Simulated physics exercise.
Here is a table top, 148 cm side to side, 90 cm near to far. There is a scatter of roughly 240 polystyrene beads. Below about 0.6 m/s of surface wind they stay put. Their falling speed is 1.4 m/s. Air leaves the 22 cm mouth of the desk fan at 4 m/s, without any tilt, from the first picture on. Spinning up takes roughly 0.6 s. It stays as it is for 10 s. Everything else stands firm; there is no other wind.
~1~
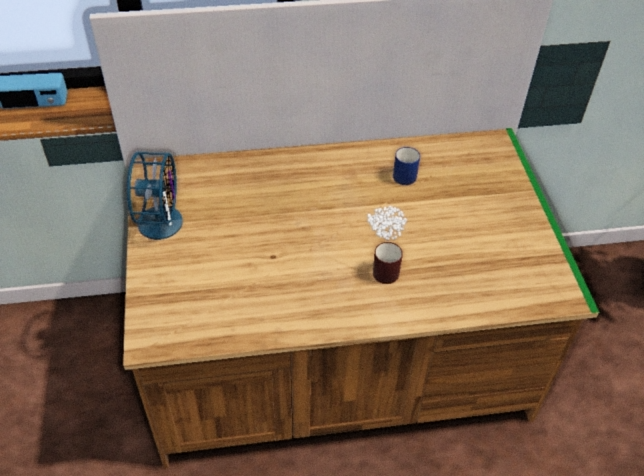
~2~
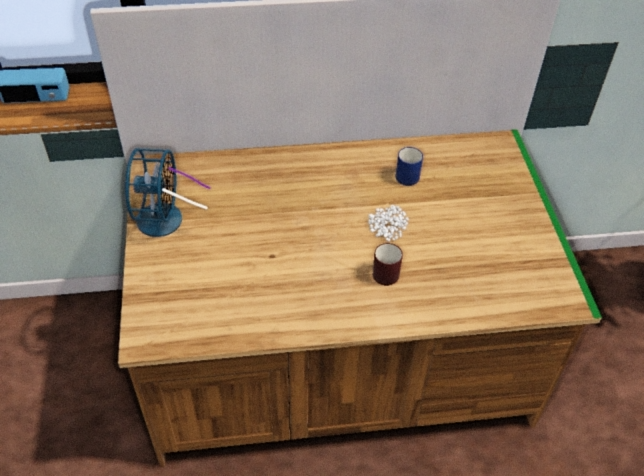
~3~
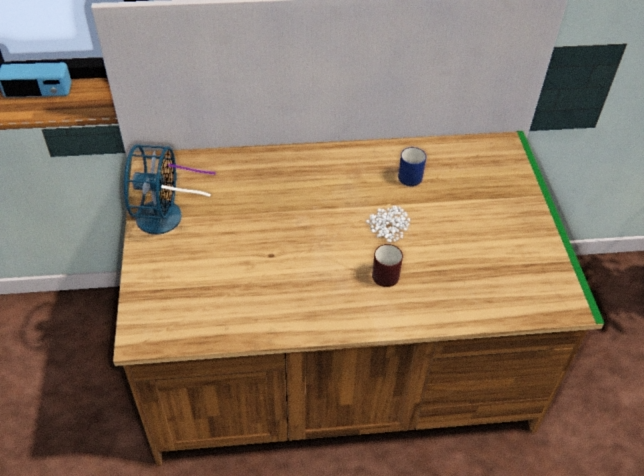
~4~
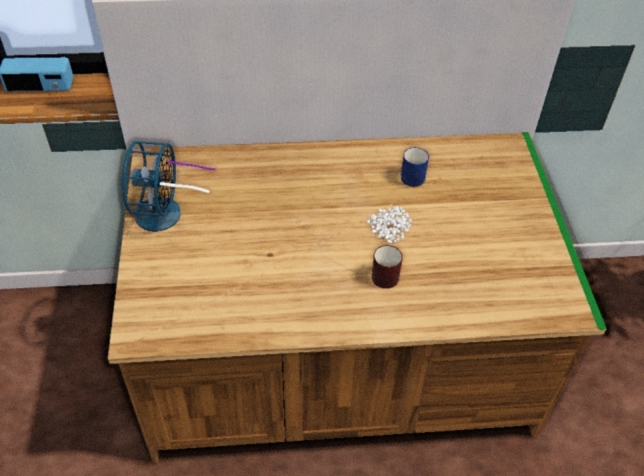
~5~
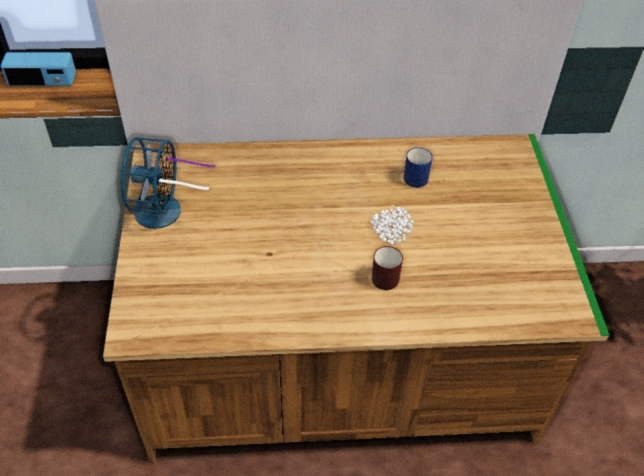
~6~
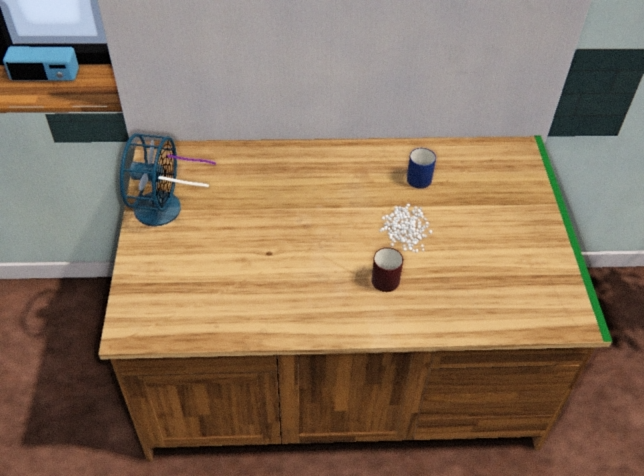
The clip shows a wooden table top with a blue desk fan, two mugs and a pile of white beads; the fan's ribbons stream out to the right, and later the beads shift slightly rightward and spread.
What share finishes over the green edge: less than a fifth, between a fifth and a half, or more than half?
By then over half are over the green edge.
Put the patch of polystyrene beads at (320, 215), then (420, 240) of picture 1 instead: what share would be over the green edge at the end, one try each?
In that order: 60 %, 60 %.
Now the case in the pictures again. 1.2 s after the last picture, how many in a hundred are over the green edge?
Near 80 %.
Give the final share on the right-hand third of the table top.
Near 5 %.
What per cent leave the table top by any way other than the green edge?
About 5 %.
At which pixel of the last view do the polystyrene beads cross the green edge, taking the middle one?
At about (571, 222).
Then, 1.2 s after the last picture the count stands so, 84 % are over the green edge.
Then, 2.4 s after the last picture the count stands so, 86 % are over the green edge.
Then, 4.7 s after the last picture the count stands so, 86 % are over the green edge.
Then, 9.2 s after the last picture, at the end, 86 % are over the green edge.
